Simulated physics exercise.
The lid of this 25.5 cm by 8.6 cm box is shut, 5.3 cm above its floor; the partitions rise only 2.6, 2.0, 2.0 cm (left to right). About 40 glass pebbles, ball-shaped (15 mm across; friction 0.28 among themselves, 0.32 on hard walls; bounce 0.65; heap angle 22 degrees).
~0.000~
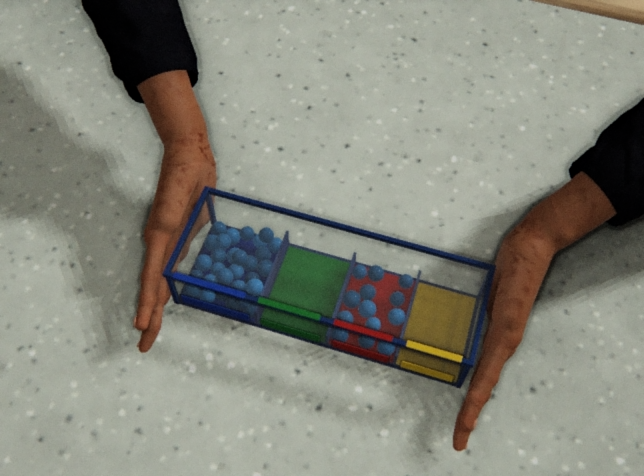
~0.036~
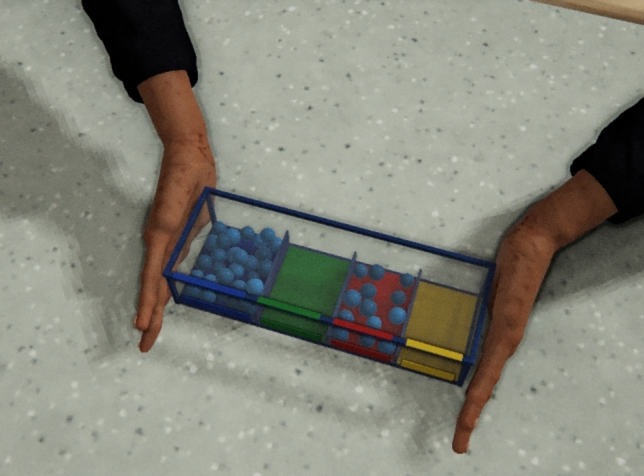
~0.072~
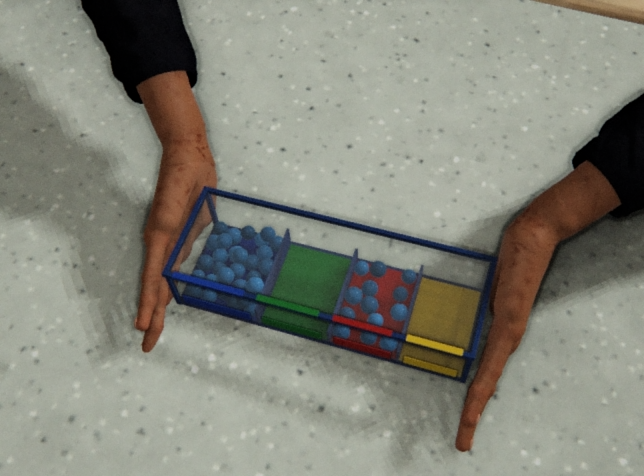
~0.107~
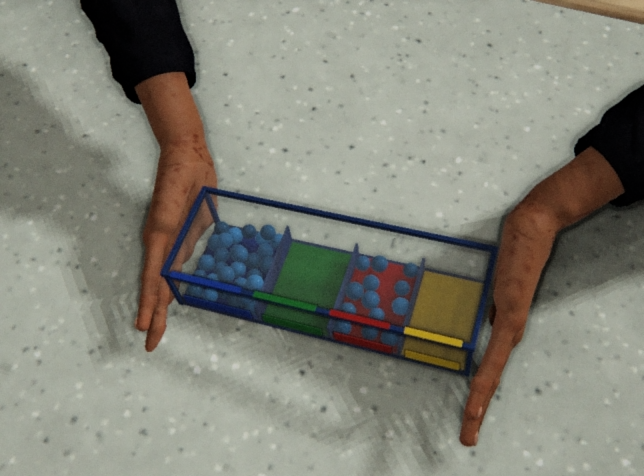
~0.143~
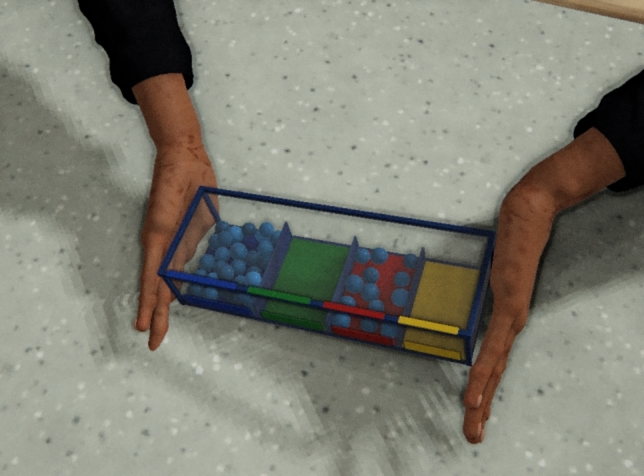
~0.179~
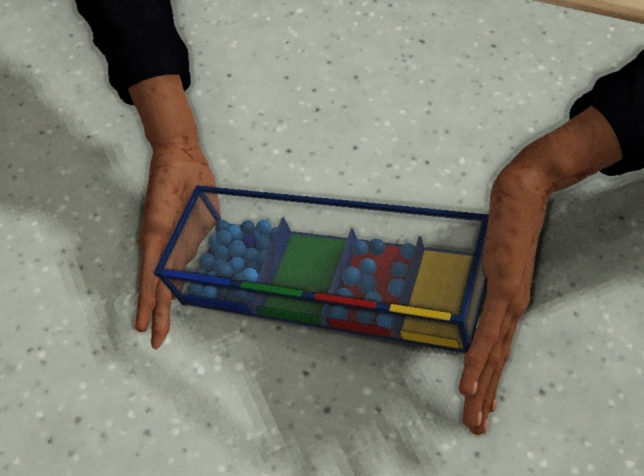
The footage shows two hands holding a clear, blue-edged box with blue, green, red and yellow sections, as the right hand gradually raises its end slightly and the small blue balls stay in the blue and red sections.
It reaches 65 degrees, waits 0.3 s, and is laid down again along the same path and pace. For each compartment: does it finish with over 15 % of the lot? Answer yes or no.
Red: Yes, blue: Yes, green: No, yellow: No.
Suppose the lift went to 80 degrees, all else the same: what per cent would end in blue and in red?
In that case blue 85, red 10.
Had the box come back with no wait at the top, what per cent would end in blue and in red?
Then: Blue 70, red 30.
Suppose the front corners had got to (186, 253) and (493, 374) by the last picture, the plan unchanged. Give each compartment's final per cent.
Red 30; blue 60; green 5; yellow 5.
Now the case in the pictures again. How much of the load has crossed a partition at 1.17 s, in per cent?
About 0 per cent.
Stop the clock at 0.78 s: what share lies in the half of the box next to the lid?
Roughly 0 per cent.
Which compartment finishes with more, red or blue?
It is the blue one.
After 0.78 s, tilt 65 degrees; red 30 %, blue 70 %.
After 1.17 s, tilt 37 degrees; red 30 %, blue 70 %.
After 1.66 s, tilt 0 degrees; red 30 %, blue 70 %.
By 2.0 s all is still; red 30 %, blue 70 %, green 0 %, yellow 0 %.
